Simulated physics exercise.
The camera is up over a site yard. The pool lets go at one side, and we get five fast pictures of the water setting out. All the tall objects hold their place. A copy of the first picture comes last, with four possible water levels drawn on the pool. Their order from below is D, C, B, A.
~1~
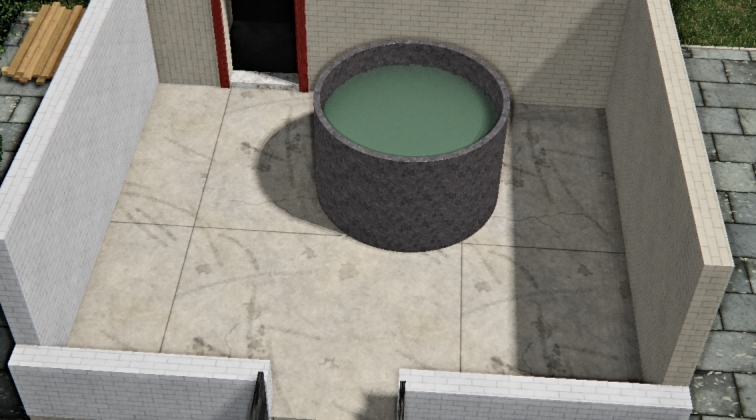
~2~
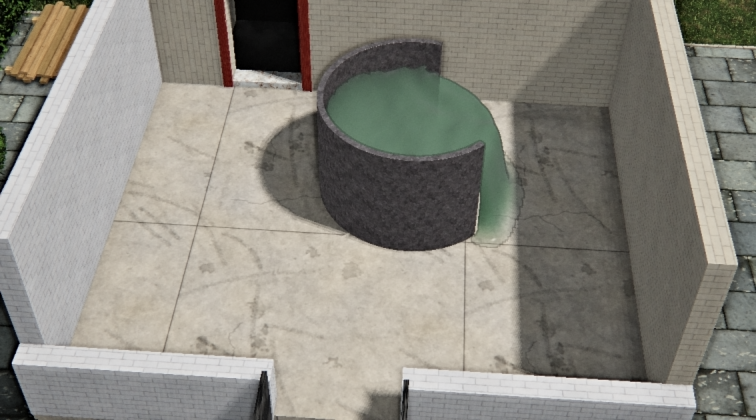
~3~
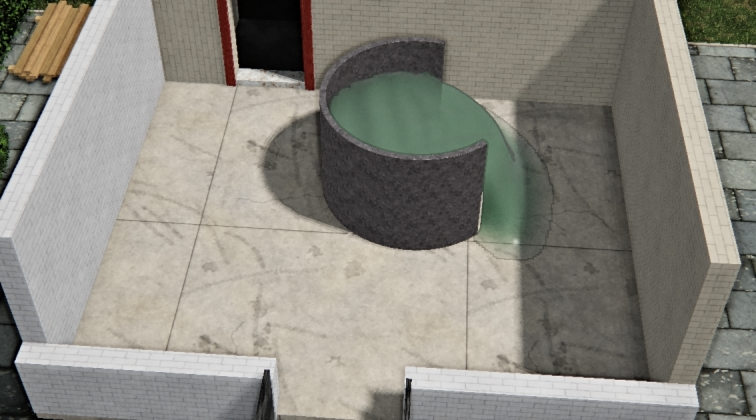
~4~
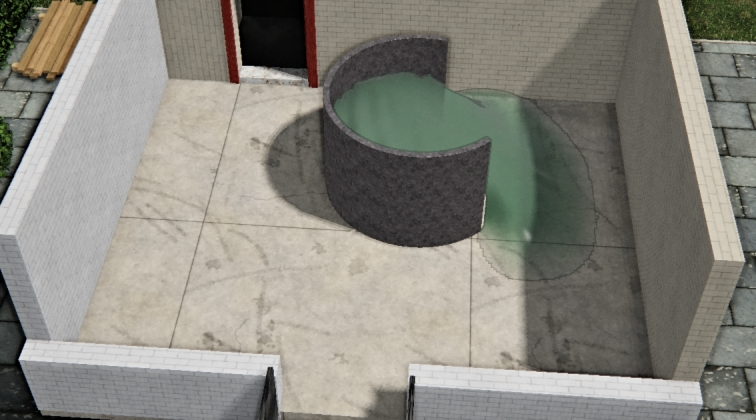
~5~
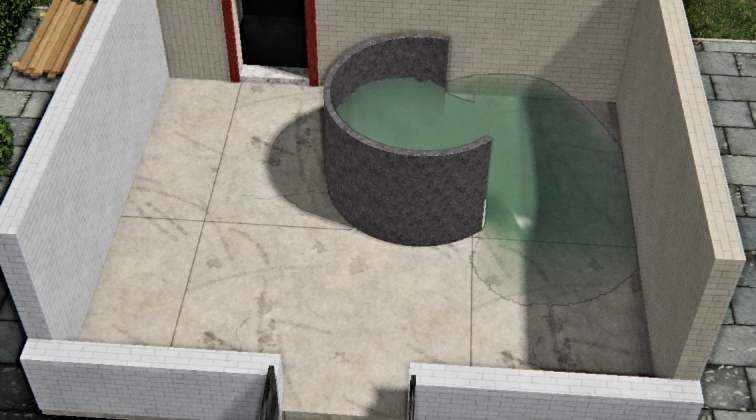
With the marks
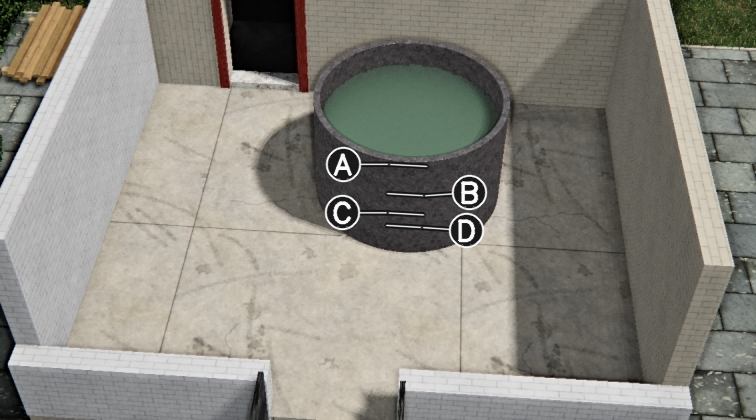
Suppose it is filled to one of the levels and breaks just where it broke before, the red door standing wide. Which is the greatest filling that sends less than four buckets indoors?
I would pick mark B.
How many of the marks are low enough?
Three of the four.
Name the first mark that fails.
A it is.
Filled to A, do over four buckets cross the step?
Yes, it does.
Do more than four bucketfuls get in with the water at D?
No, that is safe.
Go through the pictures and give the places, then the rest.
In the first picture, water in the pool at rest, its middle at (411, 117); foot of the red doorway at (265, 89); open gate at (335, 361).
In the second picture, front seen at (479, 236), 3 % of the ground wet.
In the third picture, front seen at (531, 243), 7 % of the ground wet.
In the fourth picture, front seen at (563, 268), 14 % of the ground wet.
In the fifth picture, front seen at (605, 286), 23 % of the ground wet.
On the marked copy, A at (407, 165); B at (406, 194); C at (405, 213); D at (404, 226); from the bottom up D, C, B, A.
Choosing A, about 10 bucketfuls get in.
Choosing B, a bucket or two gets in.
Choosing C, nothing gets over.
Choosing D, nothing gets over.
